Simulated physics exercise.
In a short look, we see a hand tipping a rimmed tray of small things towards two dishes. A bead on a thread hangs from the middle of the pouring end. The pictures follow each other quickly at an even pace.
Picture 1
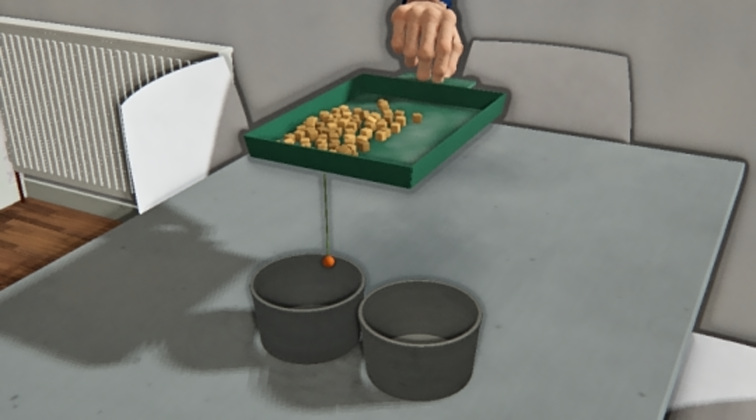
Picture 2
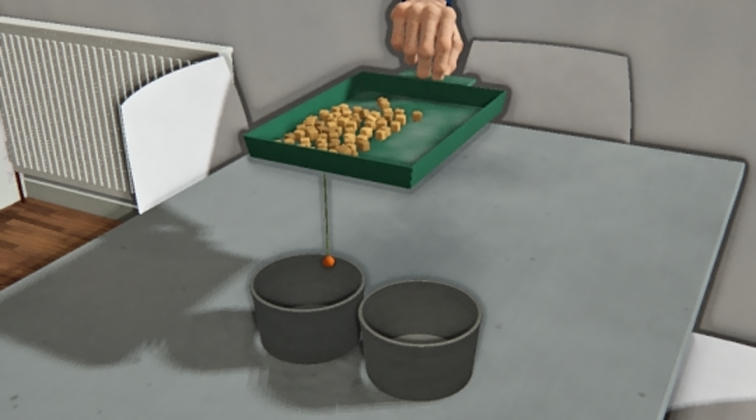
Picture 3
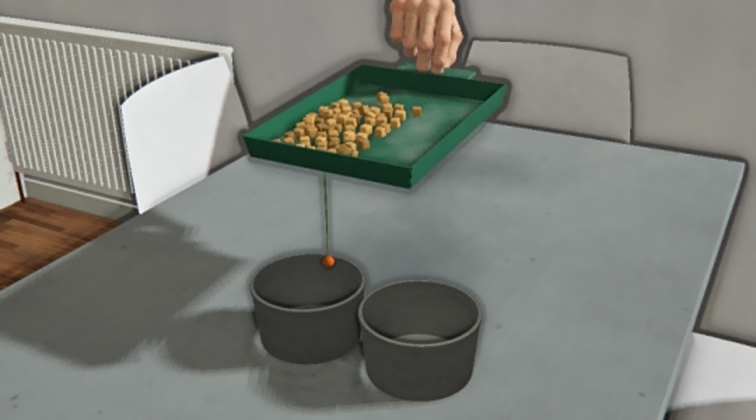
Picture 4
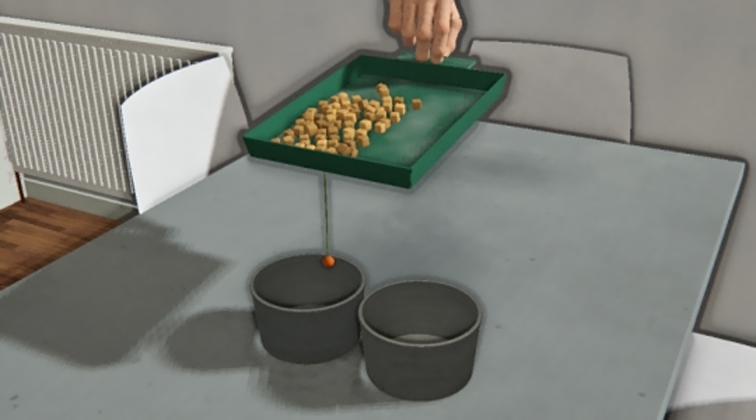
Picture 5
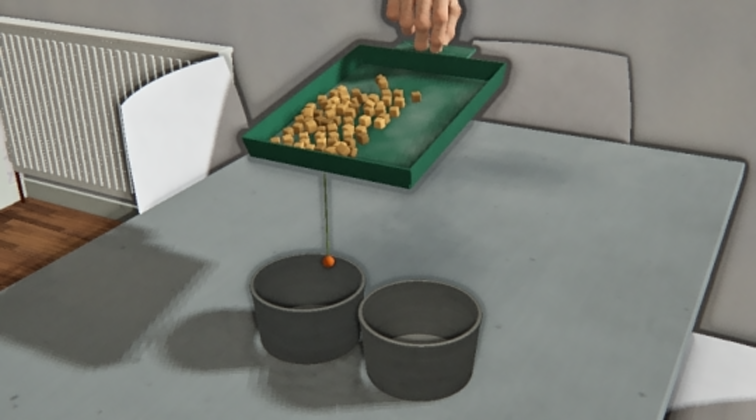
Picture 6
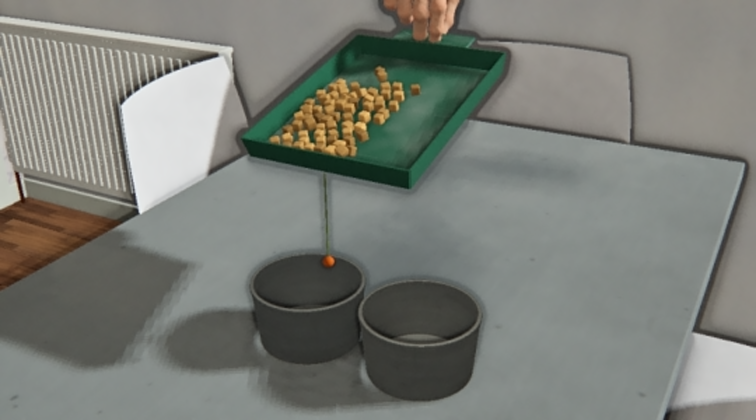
To begin with, a hand holds a green rimmed tray of small wooden cubes nearly level above two dark dishes on a grey table, an orange bead hanging from its near edge. Then the hand gradually raises the far end, tilting the tray slightly towards the dishes, while the cubes stay bunched on the left.
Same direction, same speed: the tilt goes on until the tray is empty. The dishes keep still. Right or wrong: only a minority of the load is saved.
Right, only a minority is saved.
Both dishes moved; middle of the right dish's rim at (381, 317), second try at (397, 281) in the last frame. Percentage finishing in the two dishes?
The first try gives 80 per cent, the second 0 per cent.
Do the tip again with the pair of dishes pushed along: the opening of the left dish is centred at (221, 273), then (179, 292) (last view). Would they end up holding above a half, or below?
For the two tries in order: Exceeding half, exceeding half.
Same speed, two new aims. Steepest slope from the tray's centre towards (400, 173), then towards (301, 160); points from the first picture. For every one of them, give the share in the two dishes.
Near 70 % and 40 %.
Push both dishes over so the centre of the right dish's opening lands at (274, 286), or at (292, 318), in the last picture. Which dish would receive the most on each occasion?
First try: The right-side dish; second try: The right-side dish.
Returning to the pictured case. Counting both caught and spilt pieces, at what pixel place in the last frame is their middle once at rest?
Around (247, 379).
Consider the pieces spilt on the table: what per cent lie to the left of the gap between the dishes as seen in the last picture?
That's about 100 per cent of the spill.
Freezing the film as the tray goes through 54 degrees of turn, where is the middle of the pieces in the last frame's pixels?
I'd put the middle close to (306, 132).
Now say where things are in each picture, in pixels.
Corners of the pouring end at (249, 135) and (410, 165), level; middle of the load at (337, 132), small wooden cubes; left dish at (278, 330); right dish at (393, 365); bead on its thread at (328, 262), in the first picture.
Corners of the pouring end at (249, 135) and (410, 165), level; middle of the load at (337, 131), in the second picture.
Corners of the pouring end at (248, 135) and (410, 166), tipped barely, level across its low end; middle of the load at (337, 129), in the third picture.
Corners of the pouring end at (248, 135) and (409, 166), tipped a little, level across its low end; middle of the load at (336, 125), in the fourth picture.
Corners of the pouring end at (247, 136) and (408, 167), tipped a little, level across its low end; middle of the load at (336, 121), in the fifth picture.
Corners of the pouring end at (246, 136) and (408, 168), tipped a little, level across its low end; middle of the load at (335, 117); left dish at (278, 330); right dish at (393, 365), in the sixth picture.
Soon after the last picture, tray tipped steeply; all on the tray.
A little later, tray tipped right over; nearly all on the tray; a stray few in the left dish; a stray few outside both.
Later still, tray tipped past a quarter turn; a small part in the right dish; about a quarter in the left dish; about two thirds outside both.
At rest, tray tipped past a quarter turn; a small part in the right dish; about a quarter in the left dish; about two thirds outside both.
